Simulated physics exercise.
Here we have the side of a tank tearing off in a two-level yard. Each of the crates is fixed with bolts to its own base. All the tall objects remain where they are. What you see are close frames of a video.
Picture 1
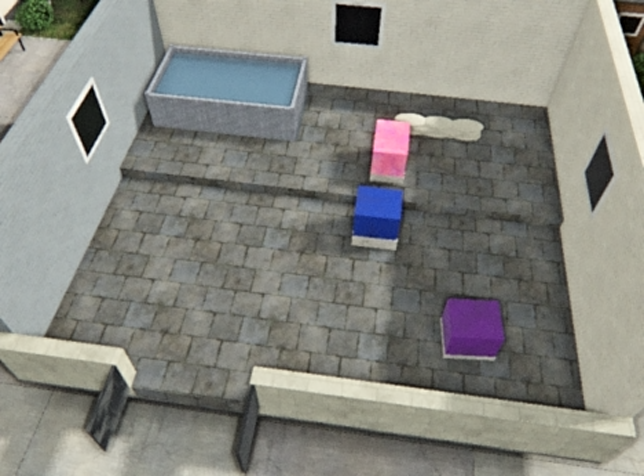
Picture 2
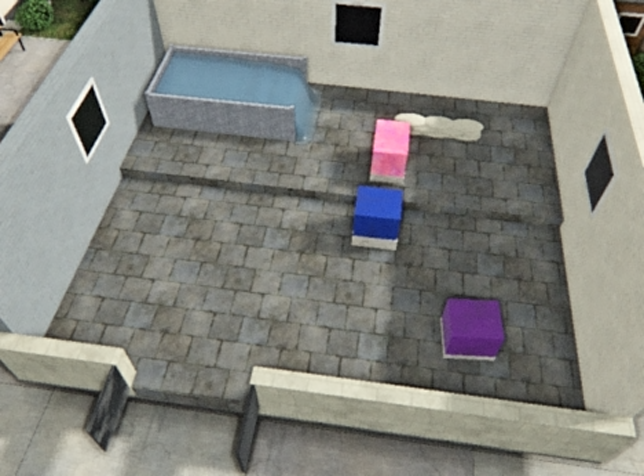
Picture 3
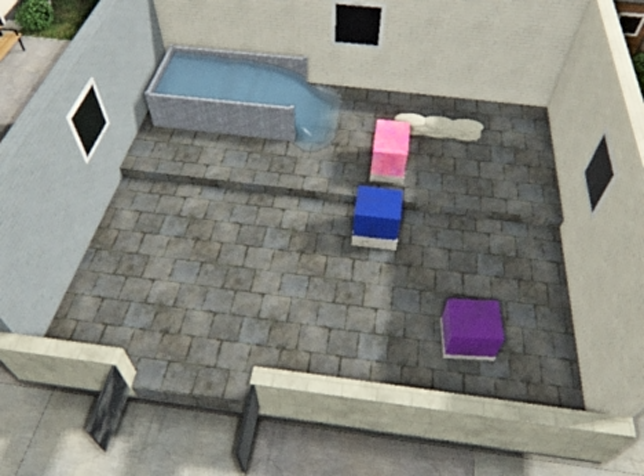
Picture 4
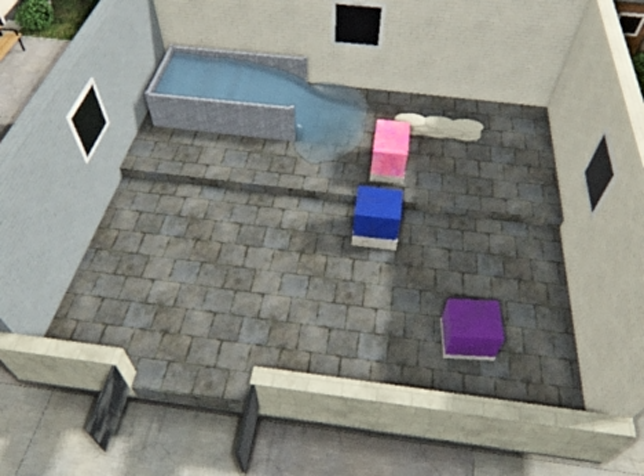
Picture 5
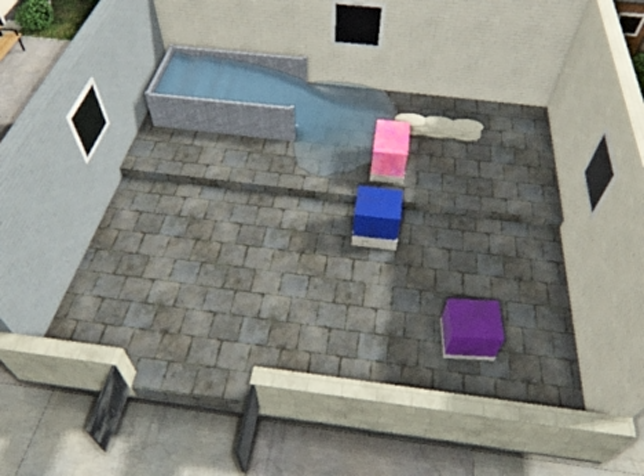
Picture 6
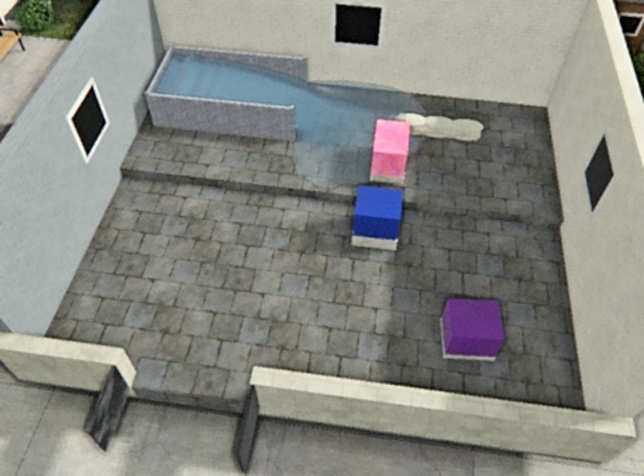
In a walled, stone-paved yard with two levels, a gray tank full of water stands still at the upper left, near pink, blue and purple blocks. Its right side gives way and water pours out, spreading rightward across the upper paving, reaching around the pink block and toward the pale patch beyond.
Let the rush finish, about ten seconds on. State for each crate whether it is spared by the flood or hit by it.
The purple crate is hit; the pink crate is hit; the blue crate is spared.
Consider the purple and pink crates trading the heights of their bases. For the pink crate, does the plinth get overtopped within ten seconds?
The pink one gets flooded.
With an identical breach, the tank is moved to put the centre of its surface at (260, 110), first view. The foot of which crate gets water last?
Purple crate.
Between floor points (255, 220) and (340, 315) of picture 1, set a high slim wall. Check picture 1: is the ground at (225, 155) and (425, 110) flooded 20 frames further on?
In order, I'd call them bare and inundated.
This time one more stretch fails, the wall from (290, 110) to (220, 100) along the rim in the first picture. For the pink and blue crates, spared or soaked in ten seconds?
Observed: Pink stays clear; blue stays clear.
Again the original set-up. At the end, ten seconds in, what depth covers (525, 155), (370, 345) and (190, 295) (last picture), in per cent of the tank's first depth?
Respectively 10, 10 and 6 per cent.
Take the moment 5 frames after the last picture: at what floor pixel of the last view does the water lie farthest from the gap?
The flood front should get to about (541, 126).
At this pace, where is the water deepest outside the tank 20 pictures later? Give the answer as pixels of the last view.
At about (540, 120).
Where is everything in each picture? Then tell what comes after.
The first frame shows the open tank at (229, 79) is whole and still.
In the second frame, the front is at (297, 143), out from the gap at (298, 103).
In the third frame, water pours out at (298, 105) and has run to (308, 149).
In the fourth frame, water pours out at (298, 107) and has run to (335, 156).
In the fifth frame, water pours out at (298, 107) and has run to a hidden place.
In the sixth frame, the front is at (422, 117), out from the gap at (298, 107).
A moment on, water covers 20 % of the floor; the purple crate not reached, the pink crate water round its plinth, the blue crate water round its plinth.
Next, water covers 30 % of the floor; the purple crate not reached, the pink crate water round its plinth, the blue crate water round its plinth.
Then, water covers 45 % of the floor; the purple crate not reached, the pink crate water round its plinth, the blue crate water round its plinth.
Later, water covers 70 % of the floor; the purple crate water round its plinth, the pink crate water round its plinth, the blue crate water round its plinth.
In the end, water covers 85 % of the floor; the purple crate was topped, the pink crate was topped, the blue crate stayed above the water.
